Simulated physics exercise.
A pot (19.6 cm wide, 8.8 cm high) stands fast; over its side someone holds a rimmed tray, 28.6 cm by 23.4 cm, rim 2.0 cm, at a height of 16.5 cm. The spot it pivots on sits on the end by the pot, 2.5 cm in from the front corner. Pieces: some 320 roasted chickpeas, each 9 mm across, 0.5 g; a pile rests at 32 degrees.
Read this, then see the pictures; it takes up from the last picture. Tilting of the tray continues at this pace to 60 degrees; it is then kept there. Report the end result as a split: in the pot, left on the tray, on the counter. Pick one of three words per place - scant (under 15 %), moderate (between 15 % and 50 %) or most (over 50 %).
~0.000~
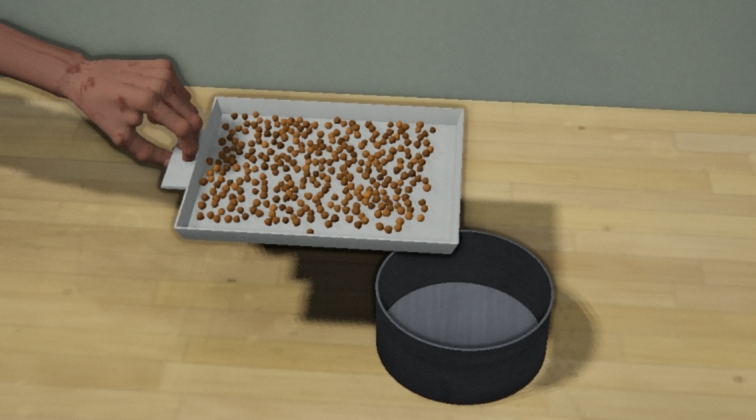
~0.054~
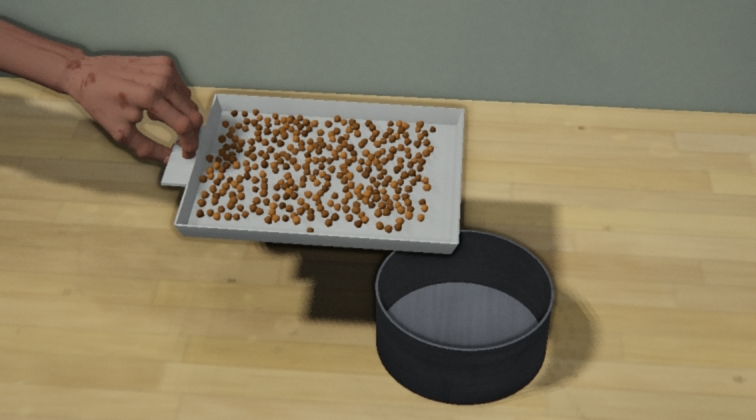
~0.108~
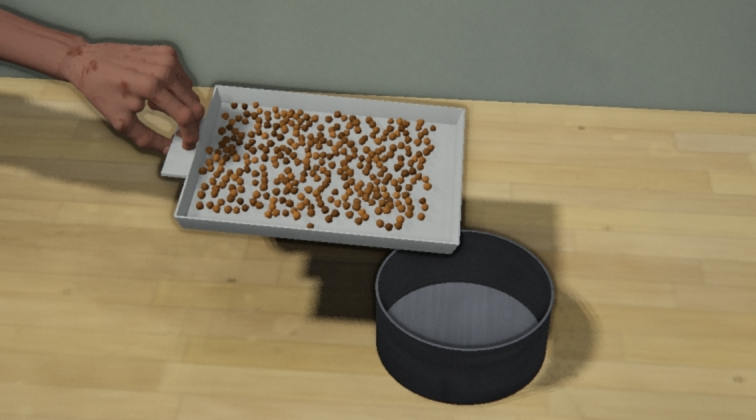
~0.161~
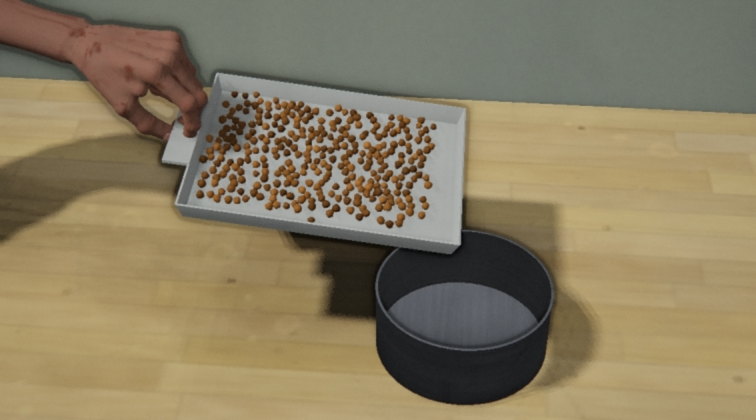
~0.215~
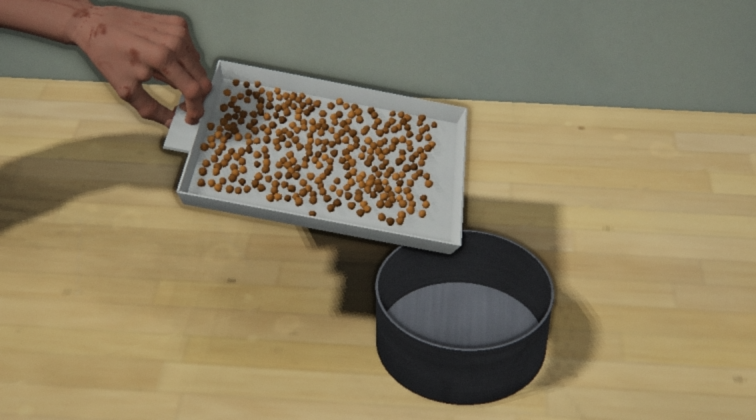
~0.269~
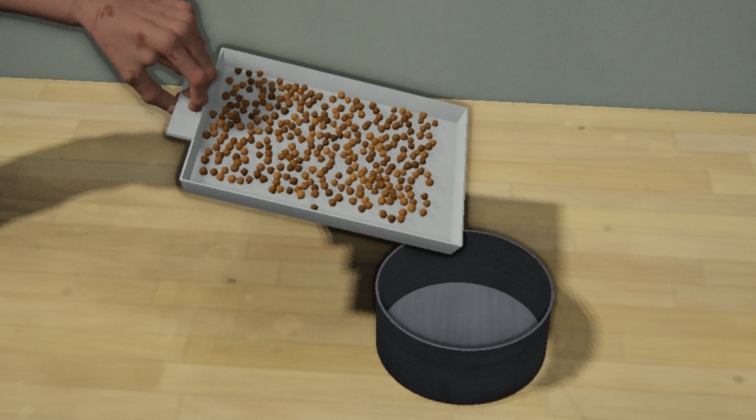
My call is pot: Scant, tray: Most, counter: Scant.
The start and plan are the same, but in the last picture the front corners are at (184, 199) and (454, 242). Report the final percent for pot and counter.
Final per cent - pot 5, counter 0.
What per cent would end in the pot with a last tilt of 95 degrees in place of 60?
55 %.
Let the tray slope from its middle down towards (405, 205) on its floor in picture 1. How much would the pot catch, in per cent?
The share would be about 15 percent.
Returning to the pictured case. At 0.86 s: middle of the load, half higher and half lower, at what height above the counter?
Height: Around 22 cm.
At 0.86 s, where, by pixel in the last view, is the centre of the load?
By then the middle of the load sits around (436, 155).
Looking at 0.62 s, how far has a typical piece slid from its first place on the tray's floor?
7 cm.
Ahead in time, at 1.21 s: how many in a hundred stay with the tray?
Roughly 90 per cent.
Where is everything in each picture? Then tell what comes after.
In the first picture, tray tilt 0 degrees, front corners at (182, 224) and (451, 239); middle of the pieces at (321, 168); pot at (465, 287).
In the second picture, tray tilt 1 degrees, front corners at (182, 221) and (451, 239); middle of the pieces at (321, 166).
In the third picture, tray tilt 3 degrees, front corners at (182, 213) and (452, 239), lowest corner right front; middle of the pieces at (322, 162).
In the fourth picture, tray tilt 6 degrees, front corners at (183, 201) and (453, 239), lowest corner right front; middle of the pieces at (322, 155).
In the fifth picture, tray tilt 10 degrees, front corners at (185, 189) and (454, 240), lowest corner right front; middle of the pieces at (324, 149).
In the sixth picture, tray tilt 13 degrees, front corners at (188, 177) and (456, 240), lowest corner right front; middle of the pieces at (326, 142); pot at (465, 287). The tray's pace is about 65 degrees a second.
After 0.62 s, tilt 36 degrees; the tray holds 100 %, the pot 0 %.
After 0.86 s, tilt 51 degrees; the tray holds 100 %, the pot 0 %.
Then, at 1.21 s, tilt 60 degrees; the tray holds 90 %, the pot 5 %.
At rest (2.0 s), pot 5 %, tray 90 %, counter 5 %.
